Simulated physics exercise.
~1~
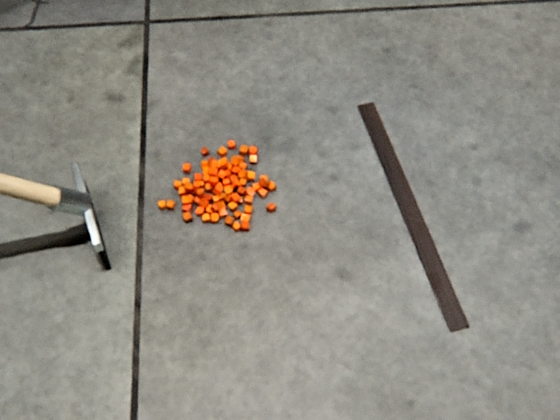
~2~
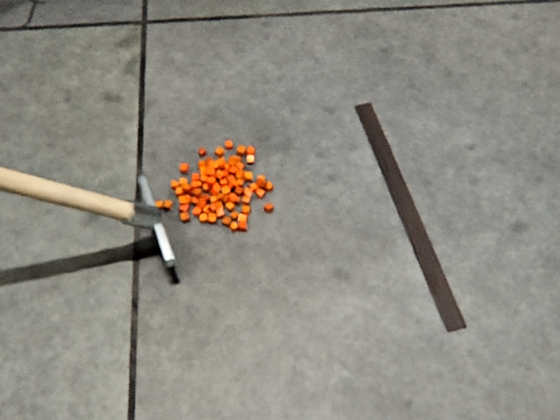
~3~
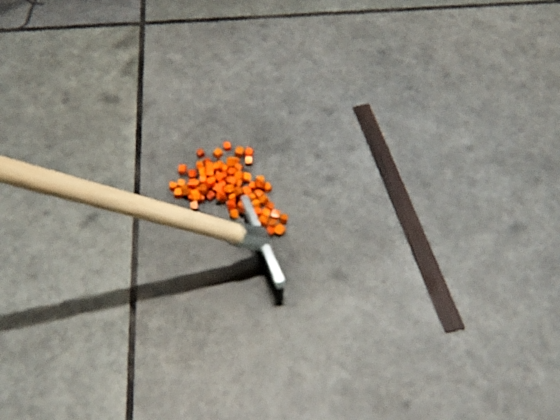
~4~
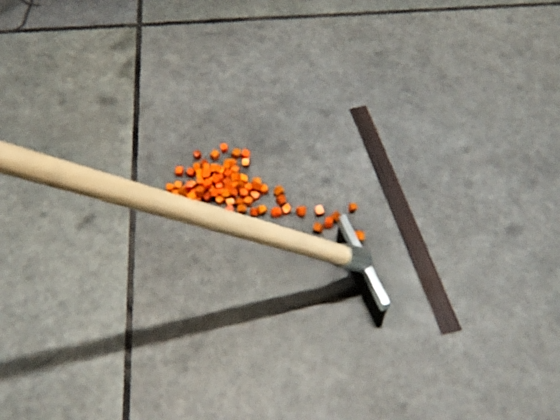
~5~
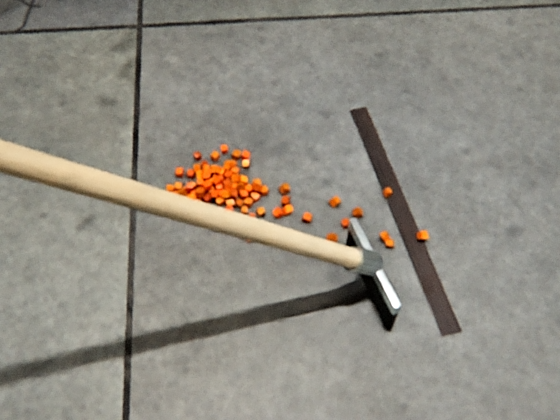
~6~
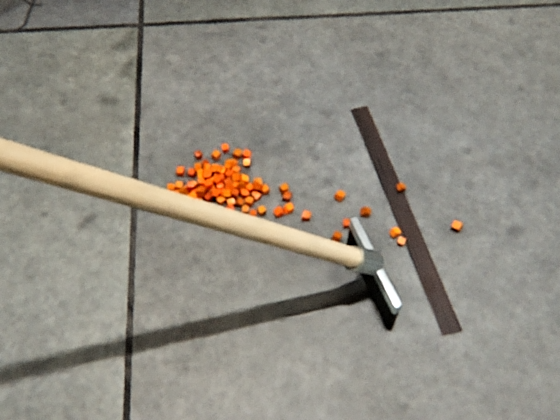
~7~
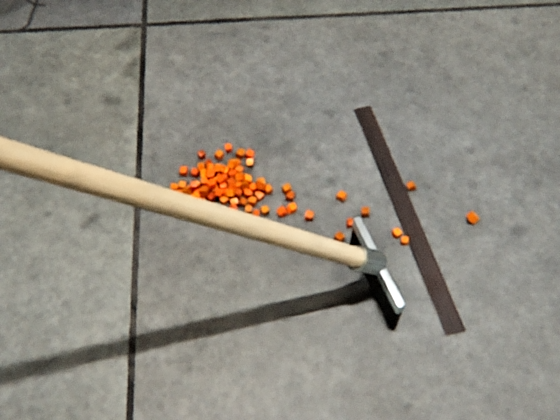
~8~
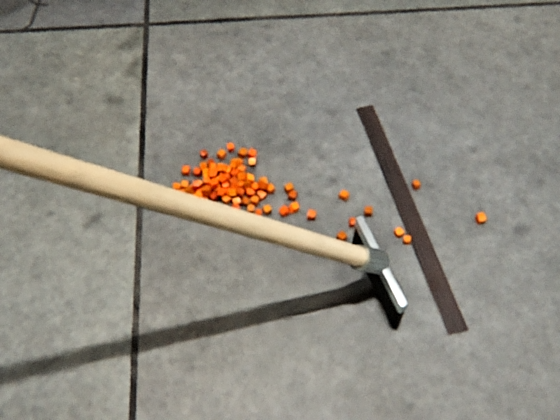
On a grey tiled floor, a squeegee with a long wooden handle slid right, clipping the lower edge of a heap of orange carrot cubes, and stopped short of a dark strip; a few cubes scattered ahead, two ending past it, while most stayed heaped.
